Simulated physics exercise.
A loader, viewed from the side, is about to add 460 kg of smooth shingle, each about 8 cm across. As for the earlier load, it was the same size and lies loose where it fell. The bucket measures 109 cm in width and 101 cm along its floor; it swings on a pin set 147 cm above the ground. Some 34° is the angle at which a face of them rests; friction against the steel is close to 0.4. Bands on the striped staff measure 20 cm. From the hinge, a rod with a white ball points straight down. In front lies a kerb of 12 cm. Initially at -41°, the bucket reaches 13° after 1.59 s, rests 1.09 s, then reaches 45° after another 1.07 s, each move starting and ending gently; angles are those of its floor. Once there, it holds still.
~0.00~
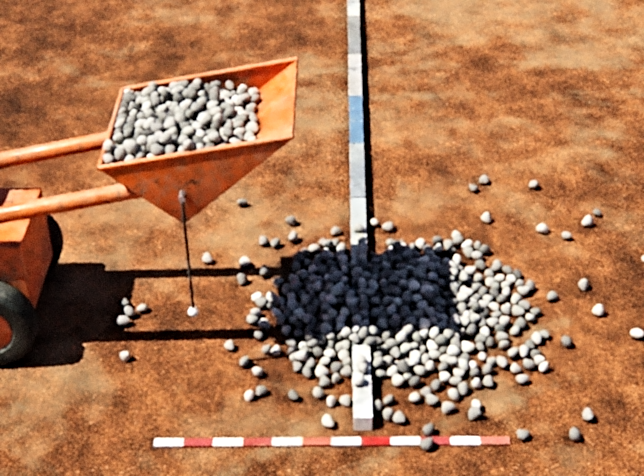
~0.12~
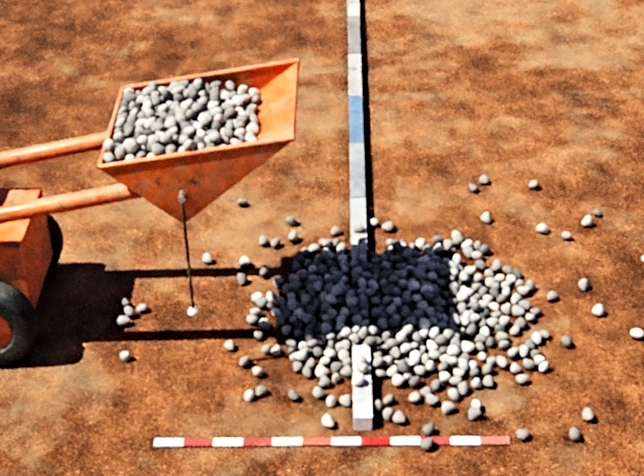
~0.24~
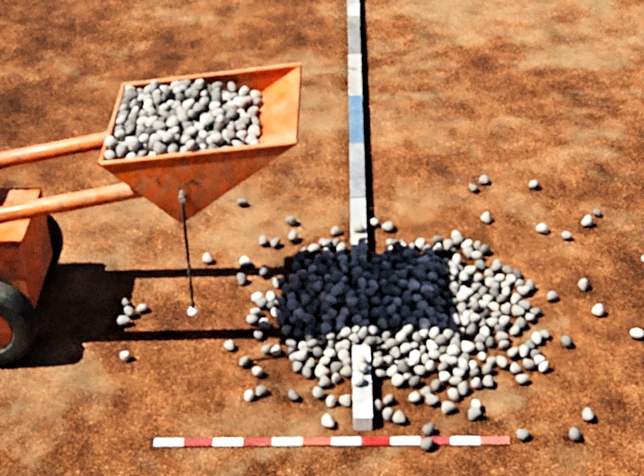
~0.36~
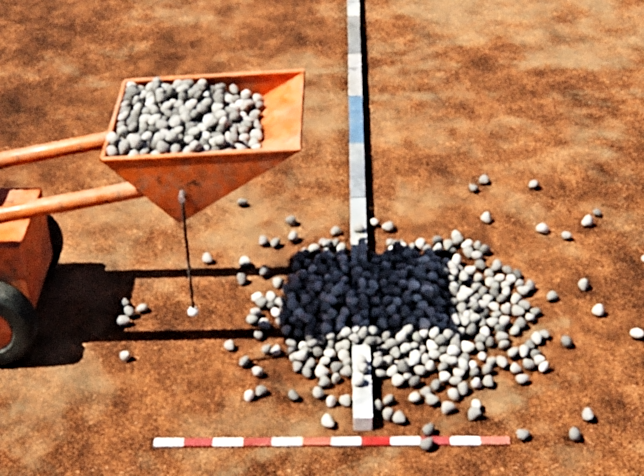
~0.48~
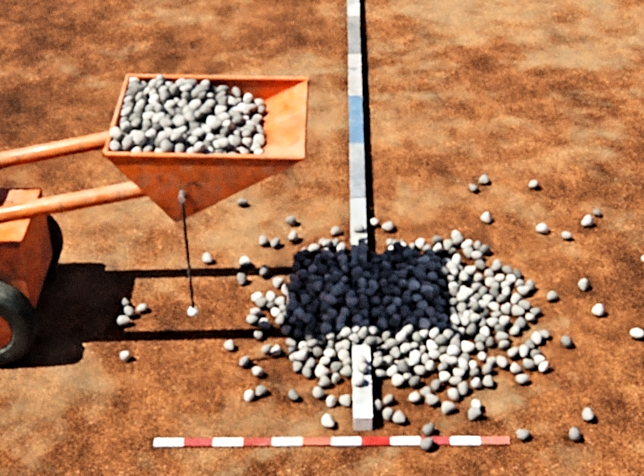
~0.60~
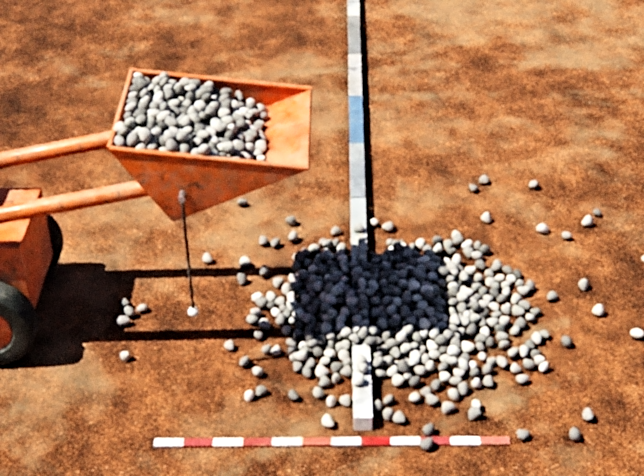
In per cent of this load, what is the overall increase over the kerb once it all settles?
36 out of 100, about.
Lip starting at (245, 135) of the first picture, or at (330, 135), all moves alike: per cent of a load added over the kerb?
I'd expect near 5 per cent first and near 60 per cent next.
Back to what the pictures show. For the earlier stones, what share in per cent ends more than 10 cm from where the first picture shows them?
Near 10 per cent, I reckon.
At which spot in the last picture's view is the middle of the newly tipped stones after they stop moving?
The middle ends up near (342, 298).
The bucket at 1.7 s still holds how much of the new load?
Roughly 95 parts in a hundred of the load.
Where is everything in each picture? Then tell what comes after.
The bucket is at -41°, its lip at (293, 137); the top of the load is at (177, 101). The earlier load is highest near (395, 295), 18 cm above ground level, 36 % on this side of the kerb, 66 % over the kerb, in the first picture.
The bucket is at -40°, its lip at (294, 138); the top of the load is at (178, 101); the stones move at 0.1 m/s on average, in the second picture.
Lip at (297, 142), floor tilted -38°, highest stones at (172, 99); the stones move at 0.1 m/s on average, in the third picture.
Lip at (301, 149), floor tilted -34°, highest stones at (167, 97); the stones move at 0.1 m/s on average, in the fourth picture.
The bucket is at -29°, its lip at (305, 158); the top of the load is at (158, 91); the stones move at 0.2 m/s on average, in the fifth picture.
Lip at (308, 168), floor tilted -24°, highest stones at (152, 92); the stones move at 0.2 m/s on average, in the sixth picture.
After 1.2 s the floor is at 4°; in per cent of one load, 100 in the bucket, 36 on this side of the kerb, 66 over the kerb; the foremost stones are at (638, 304).
After 1.7 s the floor is at 13°; in per cent of one load, 94 in the bucket, 42 on this side of the kerb, 66 over the kerb; the foremost stones are at (638, 304).
After 4.2 s the floor is at 45°; in per cent of one load, 0 in the bucket, 100 on this side of the kerb, 101 over the kerb; the foremost stones are at (638, 304).
After 6.9 s the floor is at 45°; in per cent of one load, 0 in the bucket, 100 on this side of the kerb, 101 over the kerb; the foremost stones are at (638, 304). Net gain over the kerb, 36.
